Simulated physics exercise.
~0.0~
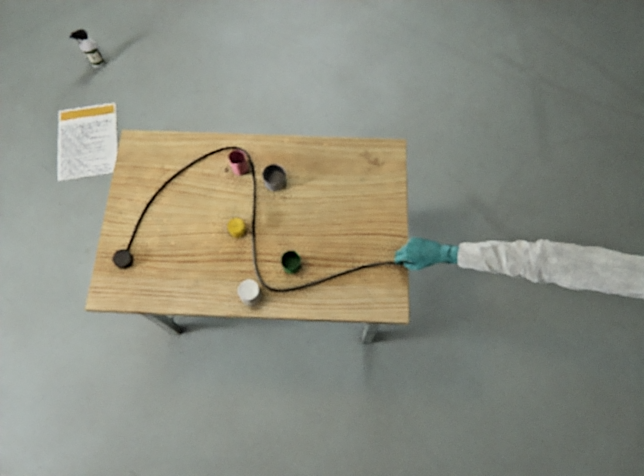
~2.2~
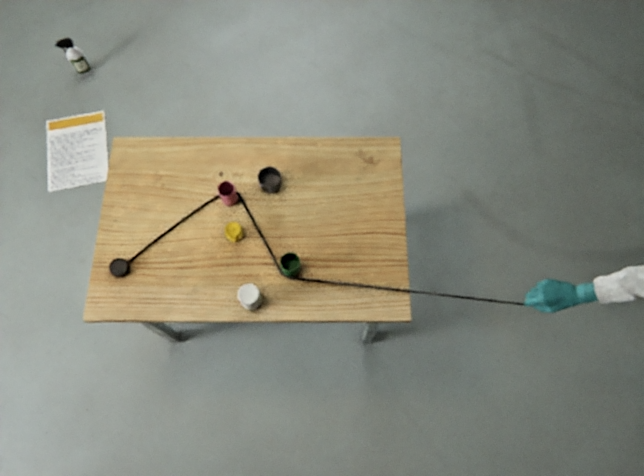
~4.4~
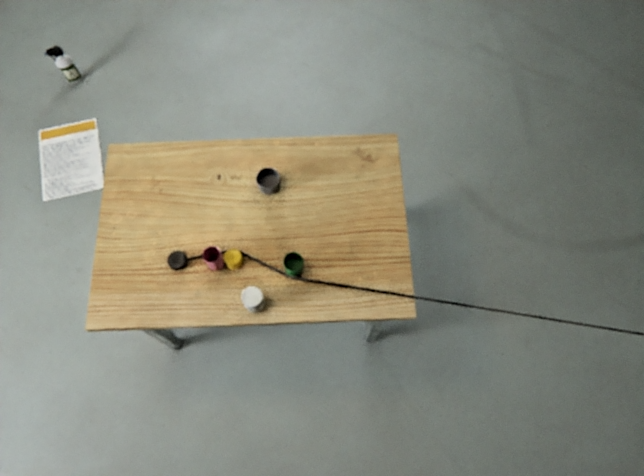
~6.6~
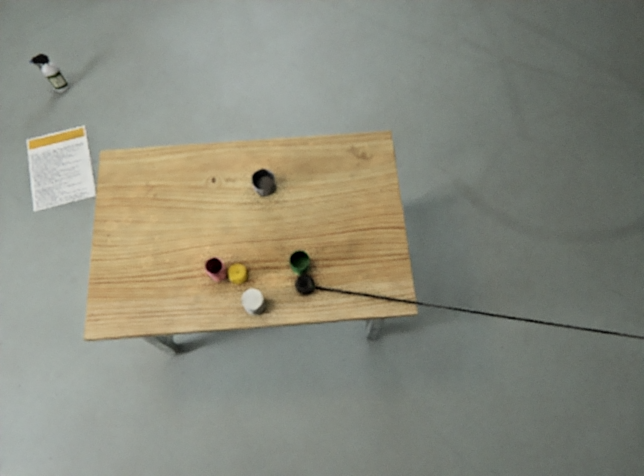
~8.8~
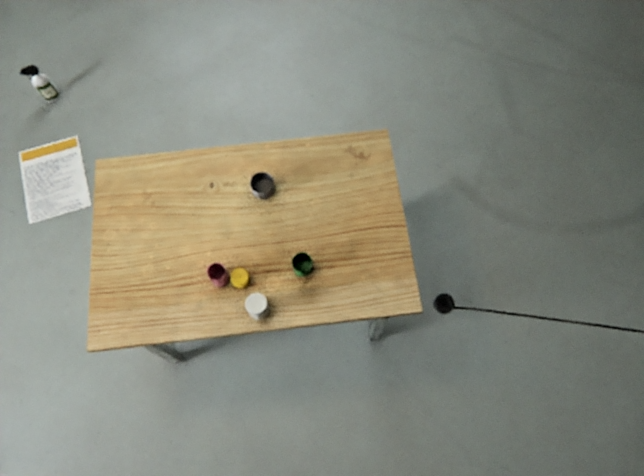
A teal-gloved hand in a white sleeve holds a black cord at the right of a light wooden table, seen from above on a grey floor. The cord winds from a black puck at left past pink, yellow, grey and green cups and a white tin. As the hand pulls right, the cord tightens and drags the pink cup down toward the yellow pot. Both shift toward the front edge while the puck slides right. The puck passes beneath the green cup, then leaves the table's right side, with all the cups still upright.
